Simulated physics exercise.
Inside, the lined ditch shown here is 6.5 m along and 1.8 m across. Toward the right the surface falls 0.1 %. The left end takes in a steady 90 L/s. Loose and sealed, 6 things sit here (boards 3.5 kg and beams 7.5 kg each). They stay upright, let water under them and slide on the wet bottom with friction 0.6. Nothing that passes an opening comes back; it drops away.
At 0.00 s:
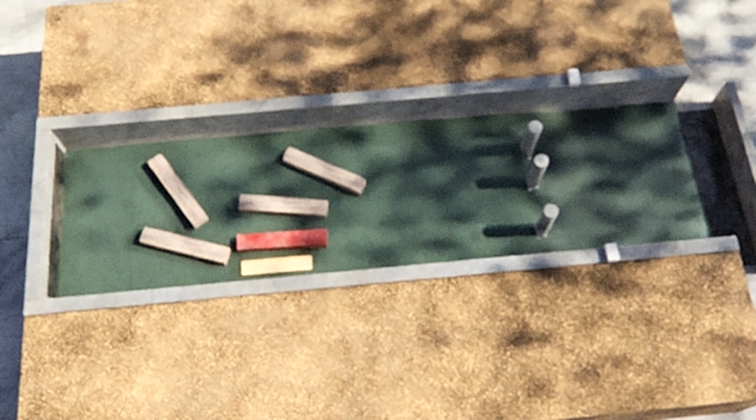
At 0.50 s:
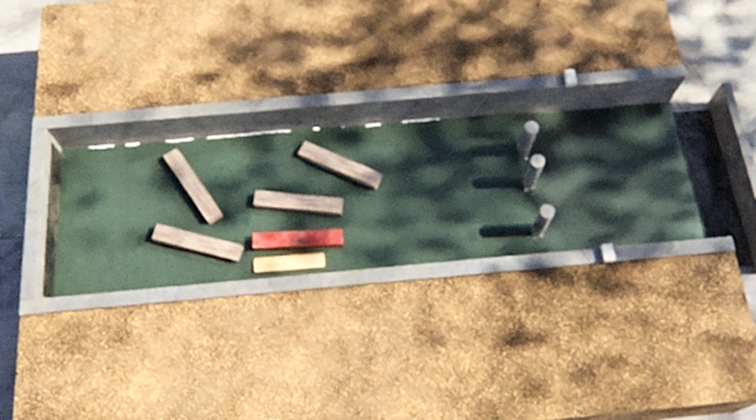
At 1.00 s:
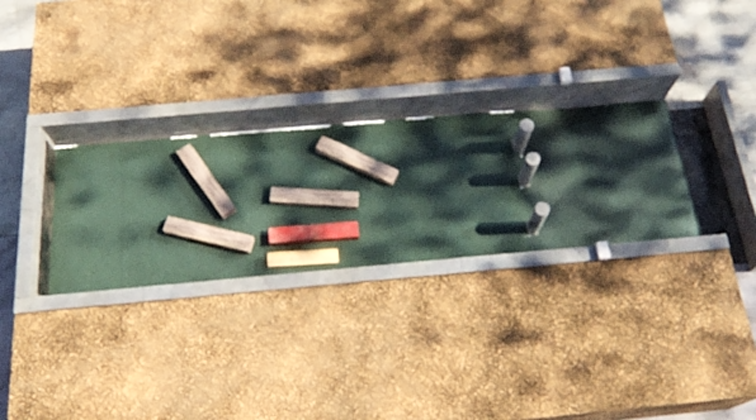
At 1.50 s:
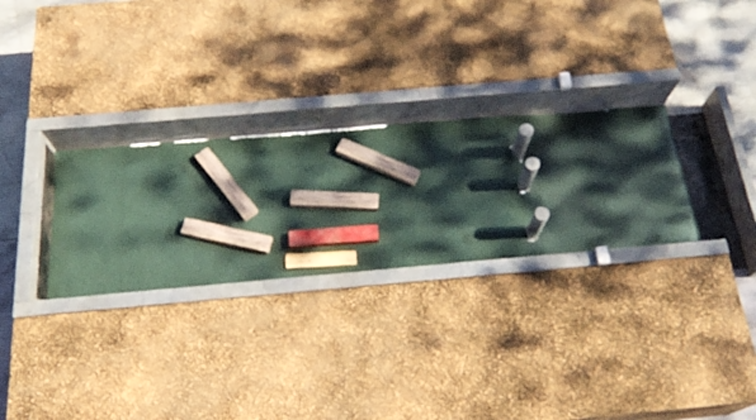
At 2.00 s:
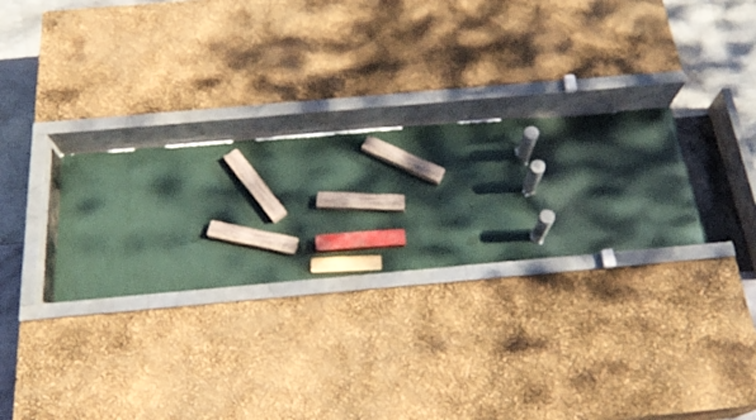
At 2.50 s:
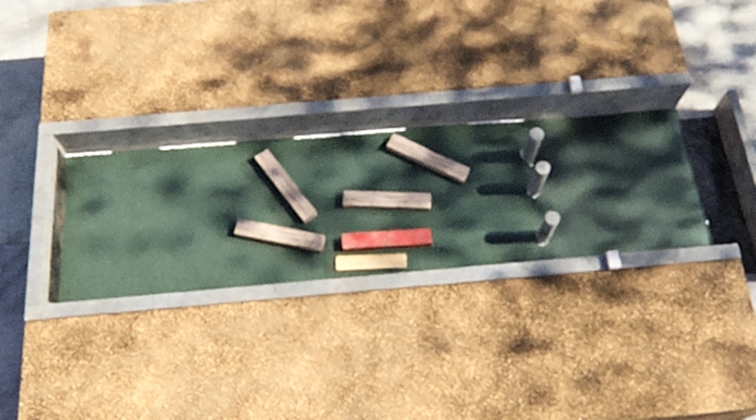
In a green-lined channel, a red block, a pale yellow one and four brownish ones drifted slowly to the right together, keeping their spacing, and drew nearer to three upright posts.
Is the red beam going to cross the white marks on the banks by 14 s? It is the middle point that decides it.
Red beam: Makes it across.
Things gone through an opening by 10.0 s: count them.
2 of them.
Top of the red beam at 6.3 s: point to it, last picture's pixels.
The top is close to pixel (493, 231).
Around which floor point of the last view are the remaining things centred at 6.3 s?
Close to (503, 208).
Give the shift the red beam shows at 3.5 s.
Around 140 cm from the start by that time.
After 3.5 s the red beam is near (431, 234), 1.5 m from its start, afloat; 0 of 6 are over the mark; 6 afloat.
After 6.3 s the red beam is near (493, 231), 2.1 m from its start, afloat; 0 of 6 are over the mark; 5 afloat.
After 10.0 s the red beam is near (539, 256), 2.6 m from its start, afloat; 2 of 6 are over the mark; 3 afloat.
After 14.0 s the red beam has gone out; 4 of 6 are over the mark; 2 afloat.
